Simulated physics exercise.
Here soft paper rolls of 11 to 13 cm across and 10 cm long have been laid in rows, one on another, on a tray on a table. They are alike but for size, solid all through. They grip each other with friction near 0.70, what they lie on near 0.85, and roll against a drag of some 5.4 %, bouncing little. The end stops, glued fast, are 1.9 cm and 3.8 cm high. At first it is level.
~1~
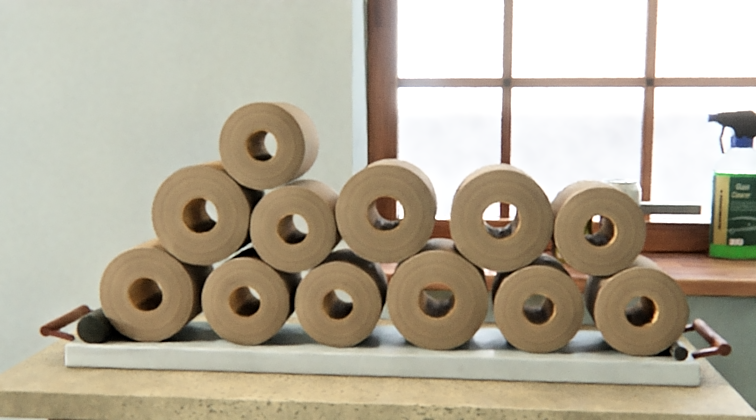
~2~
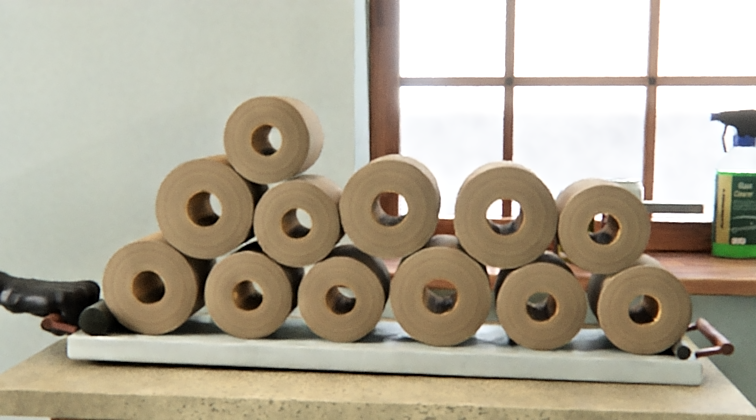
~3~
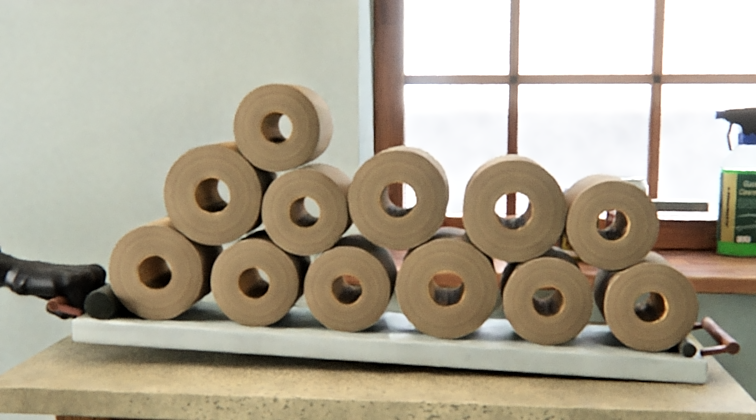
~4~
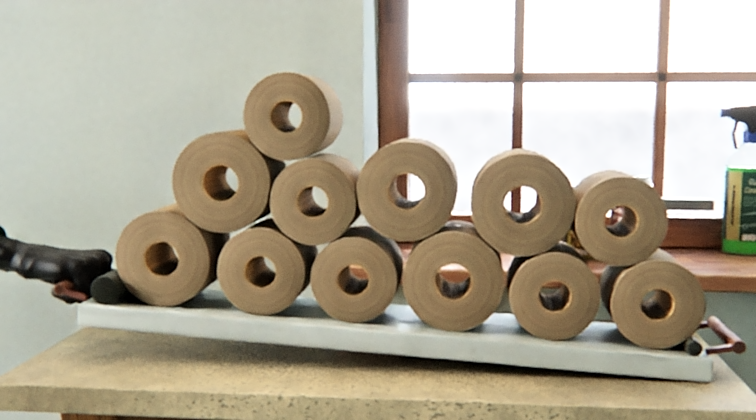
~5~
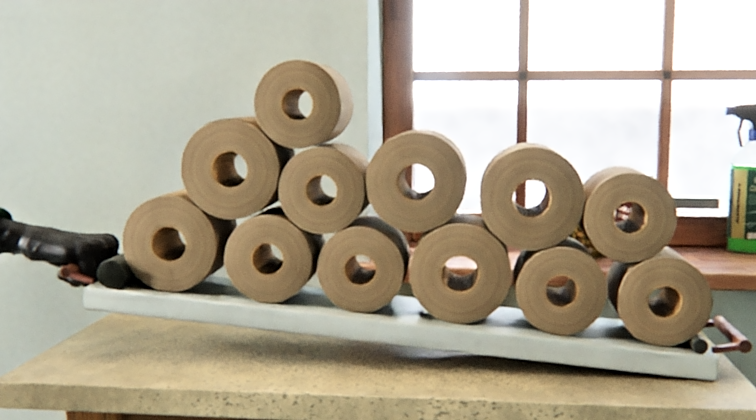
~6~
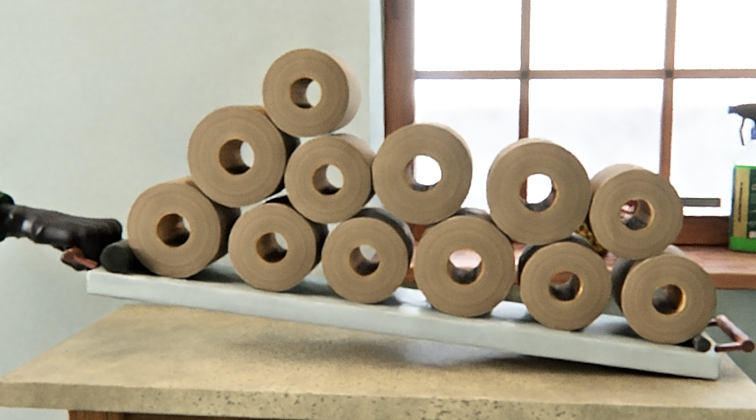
A black-gloved hand came in from the left, took the handle of a pale tray stacked with brown paper rolls, and gradually raised that end into a gentle slant, the pile keeping its arrangement.
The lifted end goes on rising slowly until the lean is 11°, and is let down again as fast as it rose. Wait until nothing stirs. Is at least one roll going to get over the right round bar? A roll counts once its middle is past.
No: Not one gets over the right round bar.
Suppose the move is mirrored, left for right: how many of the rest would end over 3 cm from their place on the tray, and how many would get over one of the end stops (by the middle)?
In that case 0 shift, 0 get out.
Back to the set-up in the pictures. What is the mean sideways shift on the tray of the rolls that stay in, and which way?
About 1 cm to the right.
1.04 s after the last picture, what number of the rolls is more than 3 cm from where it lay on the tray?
By then 0.
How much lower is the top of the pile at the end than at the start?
About 1 cm.
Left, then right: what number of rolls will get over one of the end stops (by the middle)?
Left 0, right 0.
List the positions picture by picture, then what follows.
In the first frame, 12 rolls, 6 on the base, highest (262, 146); left round bar (3.8 cm) (90, 315); right round bar (1.9 cm) (681, 347).
Left end up 1°; stops (92, 308) and (684, 345); pile unchanged, in the second frame.
Left end up 2°; stops (98, 291) and (690, 343); pile unchanged, in the third frame.
Left end up 3°; stops (104, 276) and (696, 341); pile unchanged, in the fourth frame.
Left end up 5°; stops (111, 260) and (702, 340); pile unchanged; bottom ones (169, 244) (267, 260) (360, 270) (460, 274) (562, 291) (665, 302), in the fifth frame.
Left end up 6°; stops (115, 245) and (705, 338); pile unchanged, in the sixth frame.
Another 0.56 s on from the last picture, left end up 10°; 0 now displaced over 3 cm; not one over the end stops; the one last seen at (272, 248) 2.1 cm right (moves measured on the tray).
Another 1.04 s on from the last picture, left end up 4°; 0 now displaced over 3 cm; not one over the end stops; the one last seen at (272, 248) 2.6 cm right.
Another 1.39 s on from the last picture, tray level; 0 now displaced over 3 cm; not one over the end stops; the one last seen at (272, 248) 2.6 cm right.
All still, 2.0 s past the final picture, 0 moved over 3 cm; not one over the end stops; the one last seen at (272, 248) 2.6 cm right; top of the pile 30 cm high, from 31 cm.
